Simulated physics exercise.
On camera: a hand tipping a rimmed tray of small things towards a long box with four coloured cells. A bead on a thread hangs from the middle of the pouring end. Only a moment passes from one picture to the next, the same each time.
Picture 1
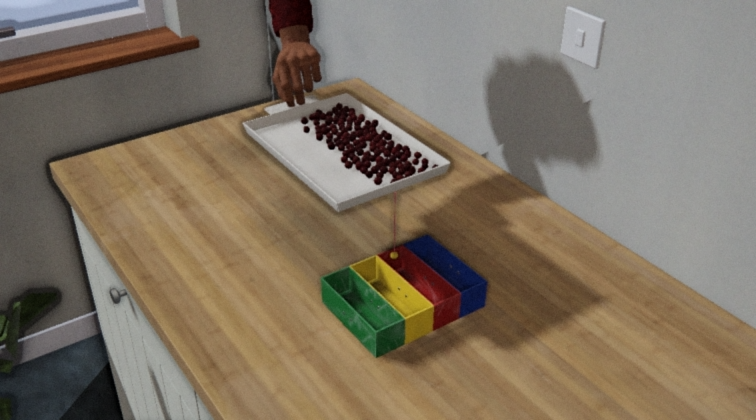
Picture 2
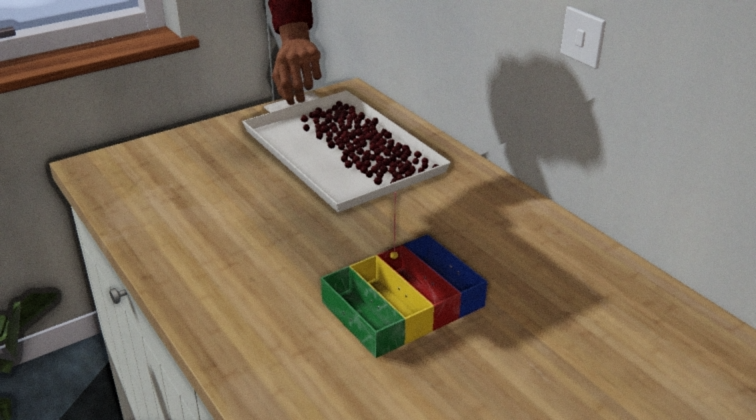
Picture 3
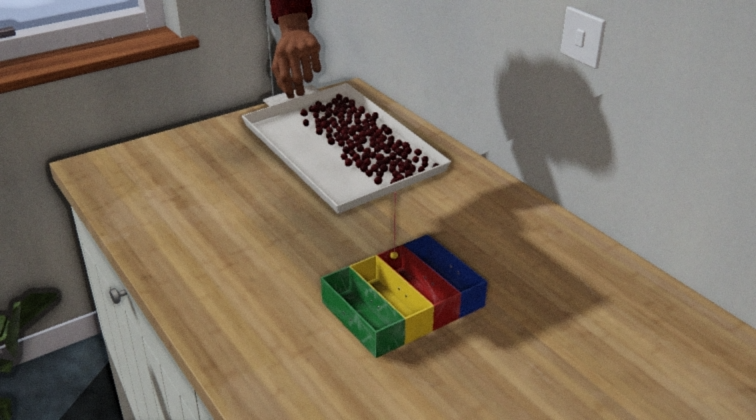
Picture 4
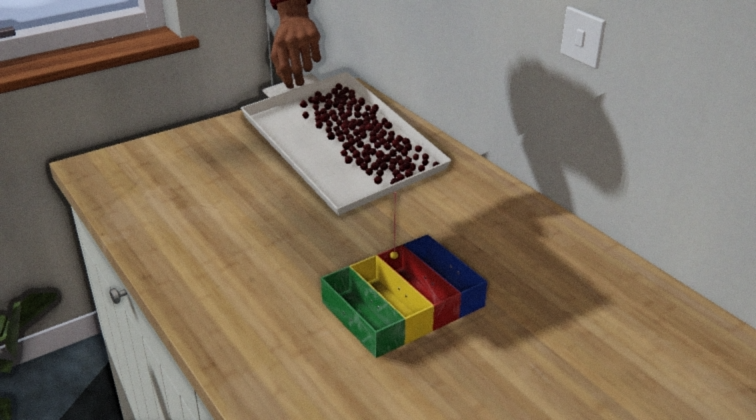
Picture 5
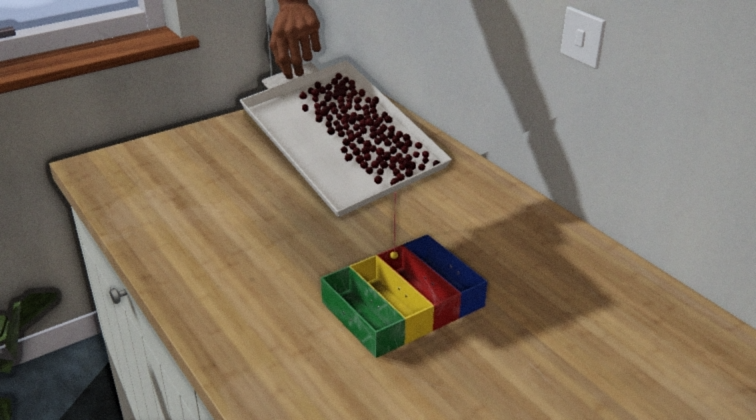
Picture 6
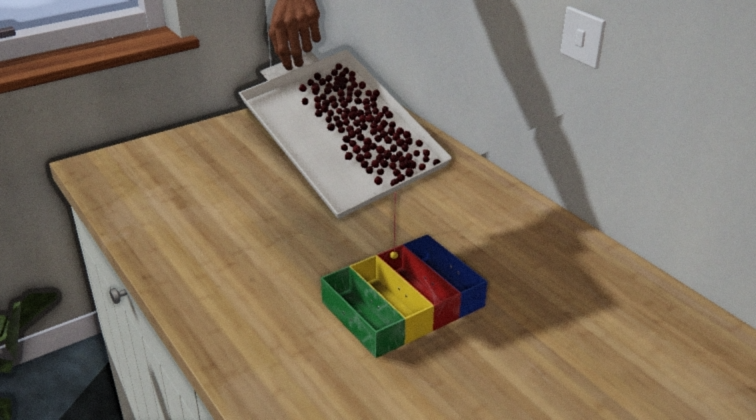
At the start, a hand holds a white rimmed tray of small dark red fruits level behind a box with green, yellow, red and blue cells. The tray's far end then rises gradually, and its pouring end slants slightly down to the left, while the box stays still.
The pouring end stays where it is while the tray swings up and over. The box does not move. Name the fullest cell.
Fullest: The green cell.
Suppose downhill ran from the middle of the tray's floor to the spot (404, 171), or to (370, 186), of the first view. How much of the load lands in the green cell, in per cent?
About 0 and 30 per cent.
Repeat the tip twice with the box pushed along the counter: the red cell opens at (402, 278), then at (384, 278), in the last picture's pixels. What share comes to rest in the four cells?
Near 90 % and 100 %.
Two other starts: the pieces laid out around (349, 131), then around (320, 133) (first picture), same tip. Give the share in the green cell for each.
The first gives 50 %, the second 60 %.
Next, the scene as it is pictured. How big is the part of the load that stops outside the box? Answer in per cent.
Some 20 per cent.
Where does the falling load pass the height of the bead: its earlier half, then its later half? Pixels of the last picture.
Around (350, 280) and then (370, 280).
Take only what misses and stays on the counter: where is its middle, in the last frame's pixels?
At about (321, 347).
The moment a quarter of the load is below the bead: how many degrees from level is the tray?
At some 105 degrees.
Just after the last frame, tray tipped steeply; almost all on the tray; just a few in the green cell; about a tenth falling or outside the box.
A moment on, tray tipped past a quarter turn; roughly two thirds on the tray; about a tenth in the green cell; just a few in the yellow cell; just a few in the red cell; roughly a quarter falling or outside the box.
Further on, tray tipped past a quarter turn; roughly half in the green cell; roughly a quarter in the yellow cell; just a few in the red cell; just a few in the blue cell; roughly a quarter falling or outside the box.
When it is over, tray tipped past a quarter turn; roughly half in the green cell; roughly a quarter in the yellow cell; just a few in the red cell; just a few in the blue cell; roughly a quarter outside the box.
